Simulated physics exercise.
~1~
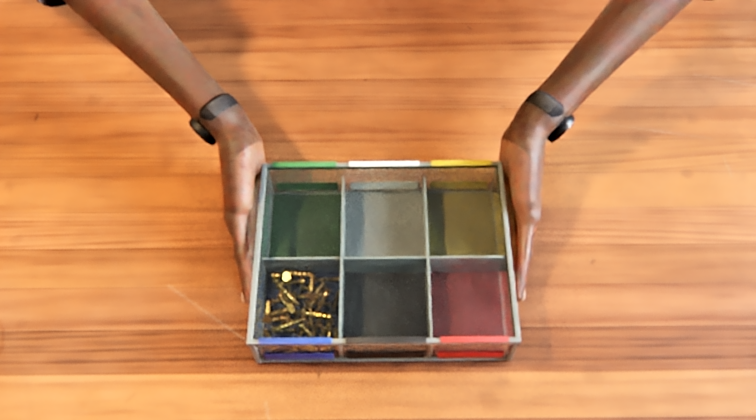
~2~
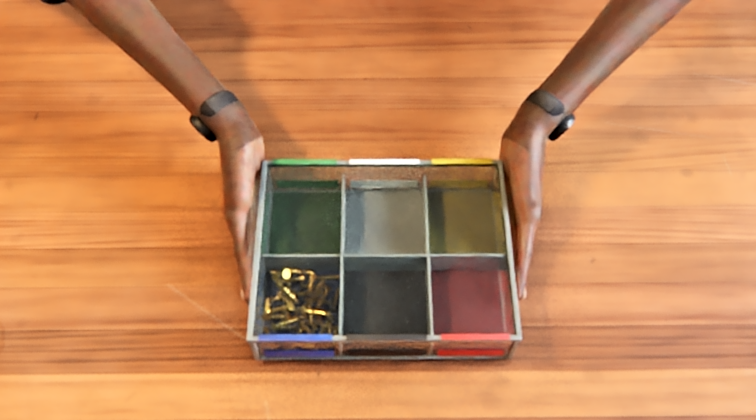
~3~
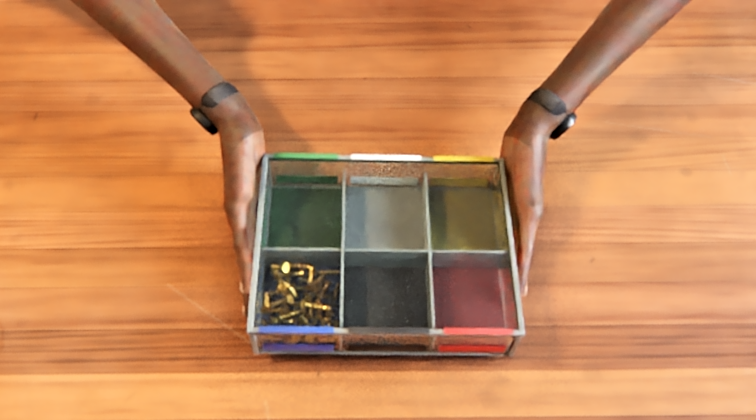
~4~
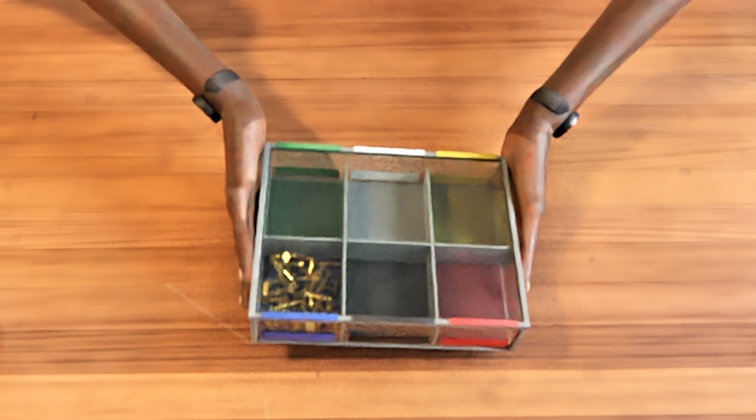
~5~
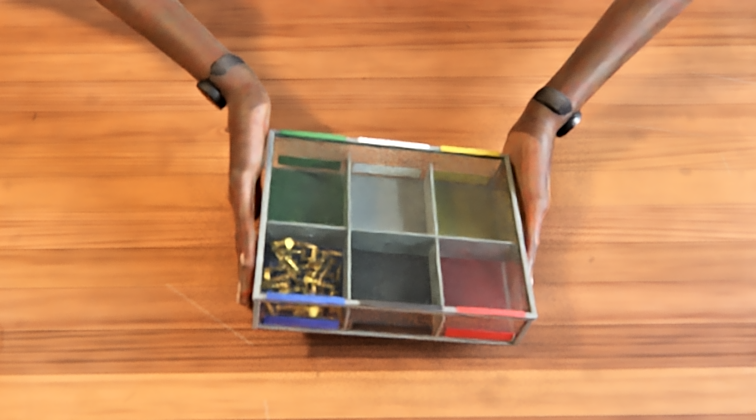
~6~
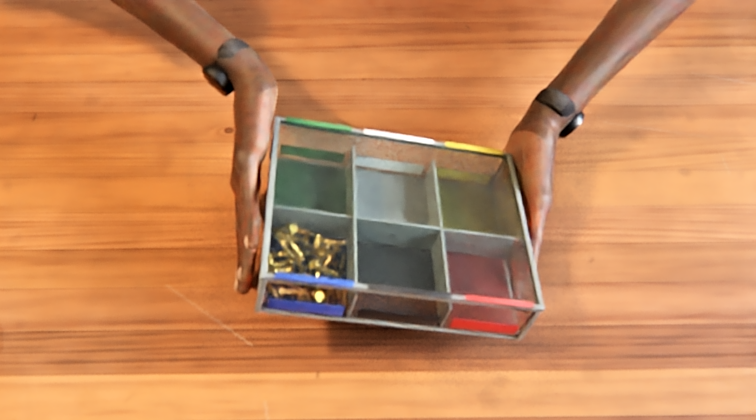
At first, two hands hold a clear-lidded box of six colour-marked compartments flat on a wooden table, with brass-coloured screws heaped in the blue one at front left. The hands then gradually lift and tilt the box, turning it slightly clockwise, while the screws shift about within the blue compartment.
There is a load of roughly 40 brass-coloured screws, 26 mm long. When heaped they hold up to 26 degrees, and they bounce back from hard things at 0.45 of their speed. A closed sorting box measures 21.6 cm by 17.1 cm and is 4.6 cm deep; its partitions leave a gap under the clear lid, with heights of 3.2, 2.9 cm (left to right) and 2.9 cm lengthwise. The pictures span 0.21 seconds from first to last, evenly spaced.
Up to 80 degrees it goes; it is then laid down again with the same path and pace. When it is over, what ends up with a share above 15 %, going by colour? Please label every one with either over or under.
Labels - red: Under; blue: Over; green: Under; yellow: Under; white: Under; black: Under.
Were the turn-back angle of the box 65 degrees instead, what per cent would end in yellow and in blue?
Then yellow would end with 0 per cent and blue with 85 per cent.
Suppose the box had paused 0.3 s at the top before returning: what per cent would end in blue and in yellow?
Result - blue: 80 %; yellow: 10 %.
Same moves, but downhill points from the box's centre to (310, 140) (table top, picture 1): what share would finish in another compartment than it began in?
My best guess is some 20 per cent.
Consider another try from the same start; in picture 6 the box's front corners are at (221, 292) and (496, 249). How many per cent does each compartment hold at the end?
Red 0; blue 80; green 20; yellow 0; white 0; black 0.
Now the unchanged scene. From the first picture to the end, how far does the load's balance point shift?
It moves around 4.0 centimetres.
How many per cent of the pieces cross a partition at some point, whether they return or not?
Estimate: Around 20 %.
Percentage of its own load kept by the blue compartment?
Share retained: Approx. 80 %.
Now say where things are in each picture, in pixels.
Box tilt 0 degrees, front corners at (252, 340) and (515, 338); blue 100 %, in the first frame.
Box tilt 1 degrees, front corners at (252, 337) and (516, 336), in the second frame.
Box tilt 4 degrees, front corners at (252, 329) and (519, 331), lowest corner right back, in the third frame.
Box tilt 8 degrees, front corners at (254, 314) and (524, 324), lowest corner right back, in the fourth frame.
Box tilt 13 degrees, front corners at (259, 295) and (531, 315), lowest corner right back, in the fifth frame.
Box tilt 18 degrees, front corners at (266, 275) and (538, 306), lowest corner right back; blue 100 %, in the sixth frame.
Then, 0.63 s after the last picture, tilt 79 degrees; blue 95 %, black 5 %.
Then, 1.05 s after the last picture, tilt 34 degrees; blue 80 %, green 5 %, yellow 5 %, black 5 %.
Then, 1.55 s after the last picture, tilt 0 degrees; blue 85 %, yellow 5 %, black 5 %.
In the end, red 0 %, blue 85 %, green 5 %, yellow 5 %, white 5 %, black 5 %.
